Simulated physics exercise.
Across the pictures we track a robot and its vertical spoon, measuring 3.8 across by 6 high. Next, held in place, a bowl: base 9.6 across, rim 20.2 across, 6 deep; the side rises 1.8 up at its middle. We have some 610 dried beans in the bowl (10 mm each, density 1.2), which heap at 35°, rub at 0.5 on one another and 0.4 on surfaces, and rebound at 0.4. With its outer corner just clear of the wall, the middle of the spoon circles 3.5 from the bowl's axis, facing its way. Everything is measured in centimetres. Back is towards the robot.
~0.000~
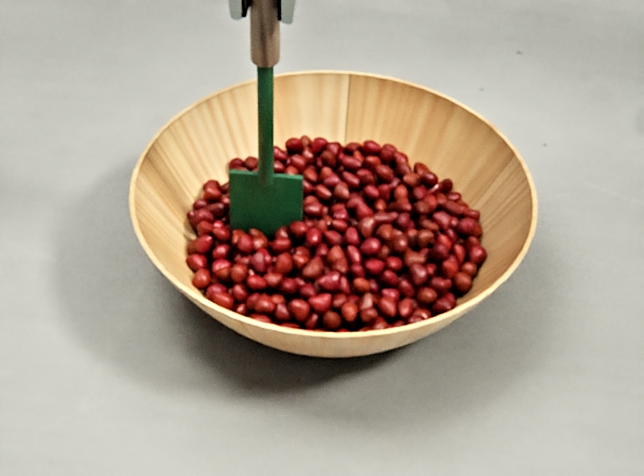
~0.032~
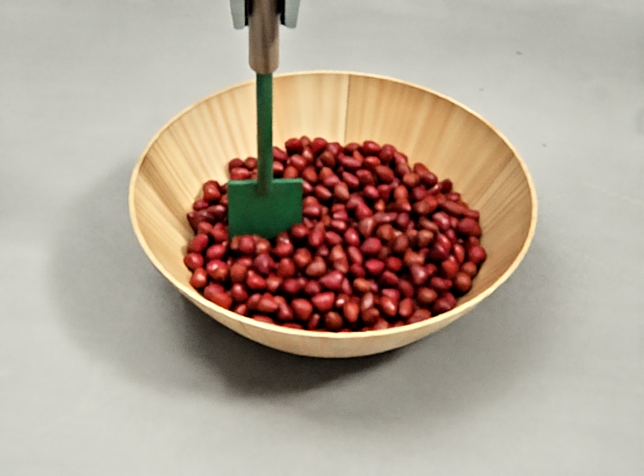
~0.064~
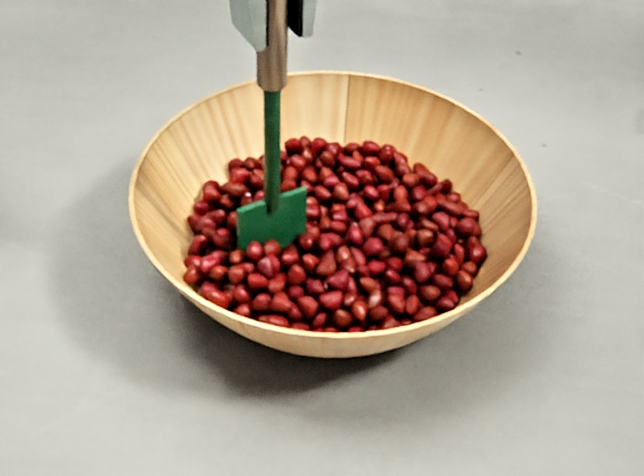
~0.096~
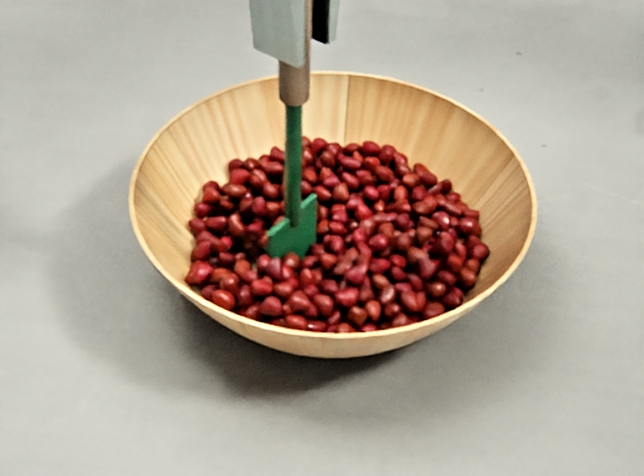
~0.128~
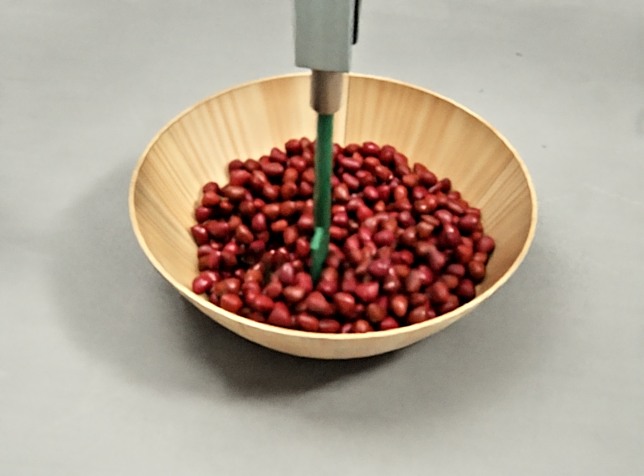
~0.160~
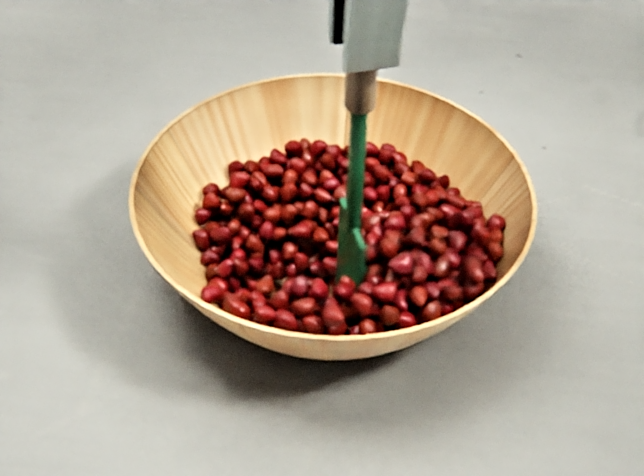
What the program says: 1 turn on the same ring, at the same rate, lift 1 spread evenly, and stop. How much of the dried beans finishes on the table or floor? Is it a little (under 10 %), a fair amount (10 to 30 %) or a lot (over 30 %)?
A little, under 10 %.
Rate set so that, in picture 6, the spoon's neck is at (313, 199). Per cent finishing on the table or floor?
Roughly 0 percent of it.
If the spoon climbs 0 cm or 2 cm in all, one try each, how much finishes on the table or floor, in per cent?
I'd say some 5 per cent, and some 5 per cent.
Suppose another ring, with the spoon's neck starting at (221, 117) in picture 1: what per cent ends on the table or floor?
20 %.
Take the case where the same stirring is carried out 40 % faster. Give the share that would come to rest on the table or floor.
I'd expect about 20 %.
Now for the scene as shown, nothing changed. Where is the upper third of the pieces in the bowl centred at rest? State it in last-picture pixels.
Centre, approx.: (264, 217).
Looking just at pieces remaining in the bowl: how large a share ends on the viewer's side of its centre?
Around 50 per cent of what the bowl keeps.
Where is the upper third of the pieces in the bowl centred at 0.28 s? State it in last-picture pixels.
Near (439, 175).
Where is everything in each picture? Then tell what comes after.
The first frame shows spoon neck at (266, 151), 0° round; upper third of the load around (341, 230), from x 195 to 475, top at y 145; 611 in the bowl.
The second frame shows spoon neck at (265, 158), 10° round; upper third of the load around (340, 232), from x 195 to 475, top at y 145.
The third frame shows spoon neck at (272, 176), 35° round; upper third of the load around (336, 254), from x 195 to 475, top at y 145.
The fourth frame shows spoon neck at (293, 190), 60° round; upper third of the load around (343, 269), from x 195 to 480, top at y 145.
The fifth frame shows spoon neck at (322, 199), 86° round; upper third of the load around (365, 278), from x 200 to 485, top at y 145.
The sixth frame shows spoon neck at (354, 199), 111° round; upper third of the load around (396, 274), from x 200 to 495, top at y 145; 611 in the bowl.
After 0.28 s, 204° round, highest piece 8 above the table; 605 in the bowl, 6 in flight or on the tool.
After 0.40 s, 297° round, highest piece 8 above the table; 594 in the bowl, 10 on the table or floor, 7 in flight or on the tool.
After 0.65 s, 0° round, highest piece 7 above the table; 586 in the bowl, 24 on the table or floor, 1 in flight or on the tool.
After 1.35 s, 0° round, highest piece 7 above the table; 586 in the bowl, 25 on the table or floor.
At rest, 586 in the bowl, 25 on the table or floor. That is 4 % on the table or floor.
